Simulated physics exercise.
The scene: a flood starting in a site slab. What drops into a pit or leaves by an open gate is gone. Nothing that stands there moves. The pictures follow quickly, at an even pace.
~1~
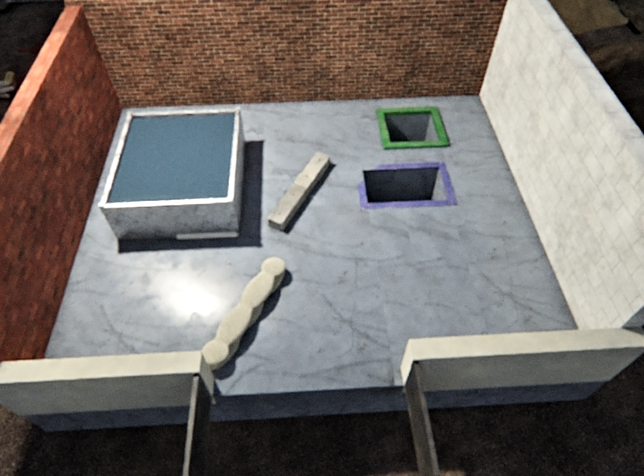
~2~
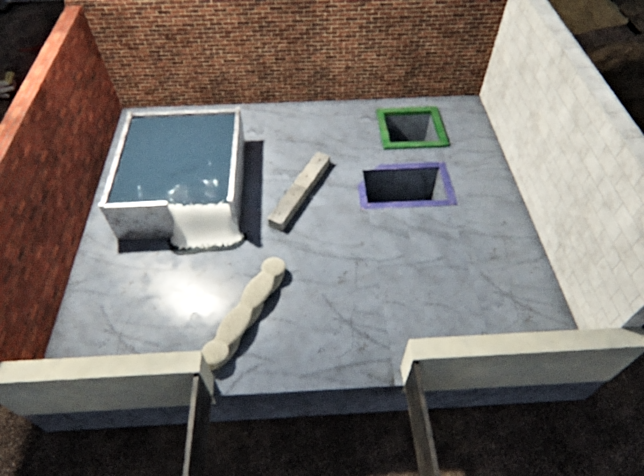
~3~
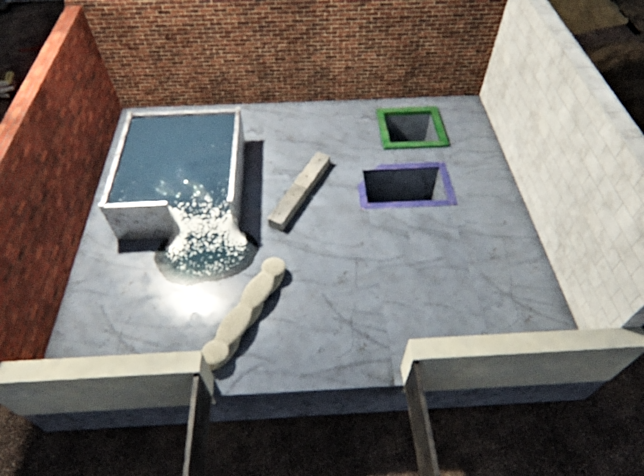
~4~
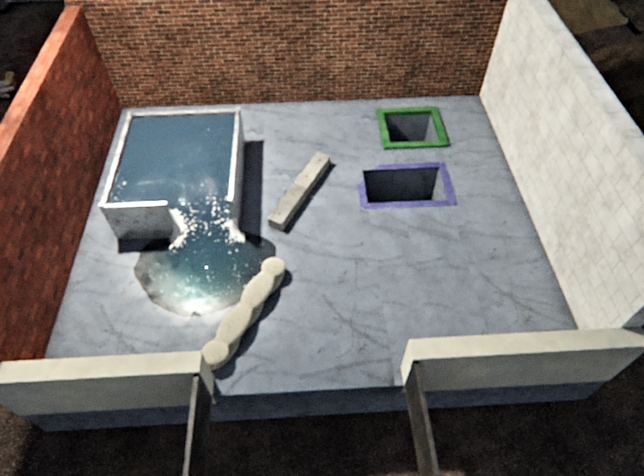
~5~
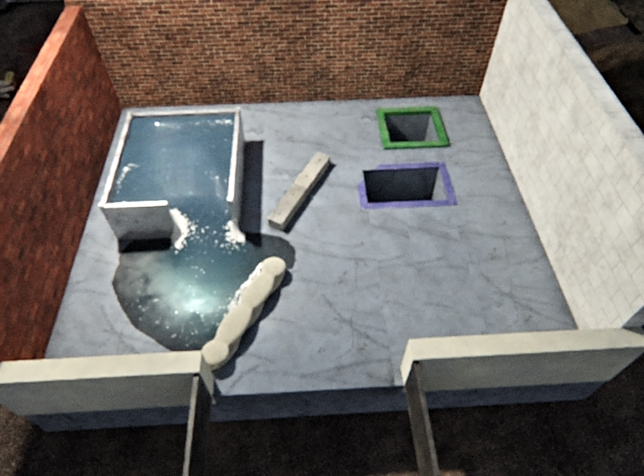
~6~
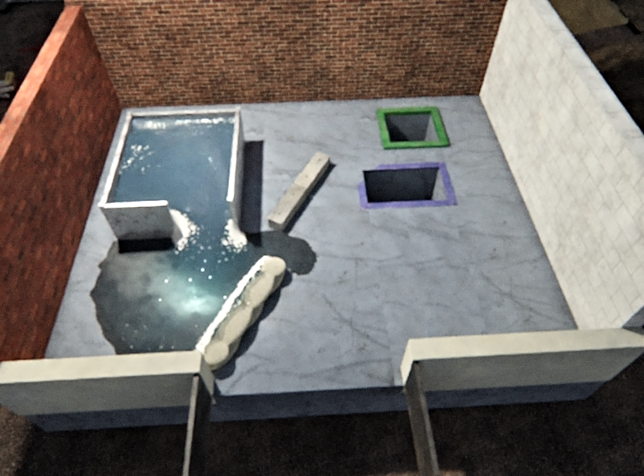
A walled tank on a marble slab opened at its front right corner, and water poured out, spread in a dark pool toward the front and left, and crept between the two pale barriers.
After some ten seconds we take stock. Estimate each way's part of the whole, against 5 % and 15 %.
The gate takes between 5 and 15 %; the blue pit takes between 5 and 15 %; the green pit takes less than 5 %.
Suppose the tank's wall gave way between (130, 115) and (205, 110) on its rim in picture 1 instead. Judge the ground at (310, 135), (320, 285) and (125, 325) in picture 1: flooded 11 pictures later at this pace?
As listed: Under water, no water, not flooded.
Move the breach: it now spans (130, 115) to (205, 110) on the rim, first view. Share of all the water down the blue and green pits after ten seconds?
Parts in a hundred: Blue 14, green 14.
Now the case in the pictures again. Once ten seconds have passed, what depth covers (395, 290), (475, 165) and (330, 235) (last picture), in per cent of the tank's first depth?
About 0, 4 and 4 per cent.
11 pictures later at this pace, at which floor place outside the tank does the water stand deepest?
Around (52, 385).
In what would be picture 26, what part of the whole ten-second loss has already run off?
Roughly 30 per cent.
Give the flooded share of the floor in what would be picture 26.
Close to 35 %.
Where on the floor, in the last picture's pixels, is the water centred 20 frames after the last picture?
I would point to (177, 245).
A moment on, water covers 20 % of the floor; the gate 0 %, the blue pit 0 %, the green pit 0 %.
Next, water covers 35 % of the floor; the gate 2 %, the blue pit 0 %, the green pit 0 %.
Then, water covers 35 % of the floor; the gate 5 %, the blue pit 0 %, the green pit 0 %.
Later, water covers 60 % of the floor; the gate 8 %, the blue pit 2 %, the green pit 0 %.
In the end, water covers 75 % of the floor; the gate 9 %, the blue pit 8 %, the green pit 2 %.
